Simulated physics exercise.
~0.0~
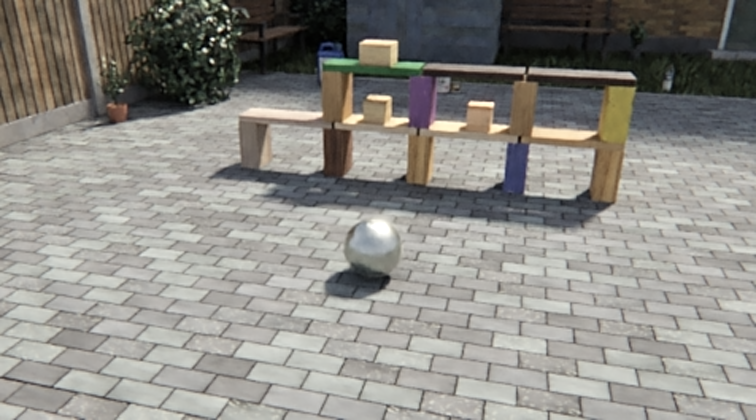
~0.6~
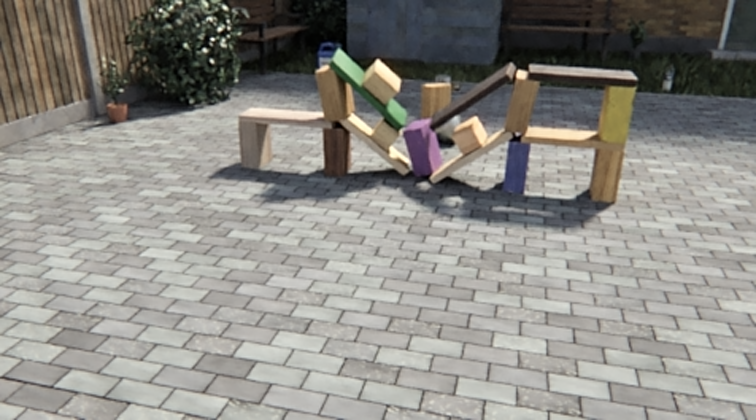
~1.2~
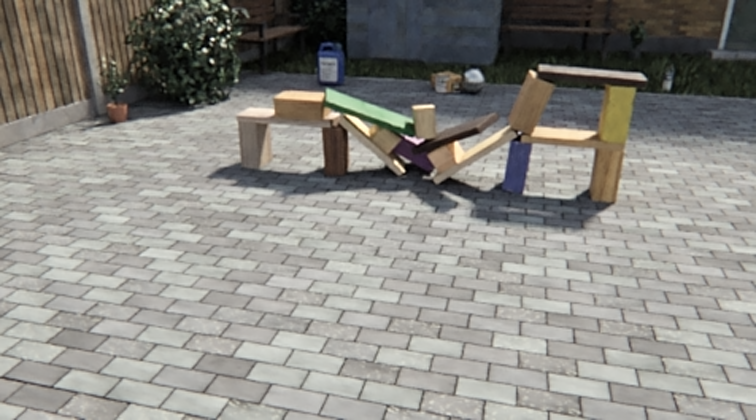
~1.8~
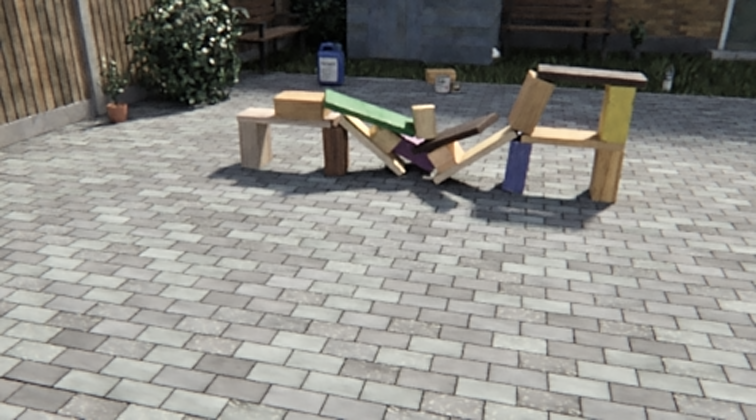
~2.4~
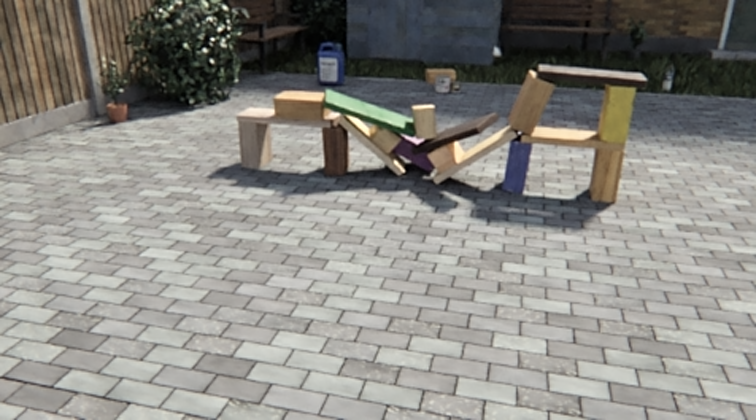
A low structure of wooden blocks and planks stood on a paved yard as a steel ball rolled into its middle, toppling the purple post and dropping the green plank aslant; the ball rolled away behind, leaving the right end standing.
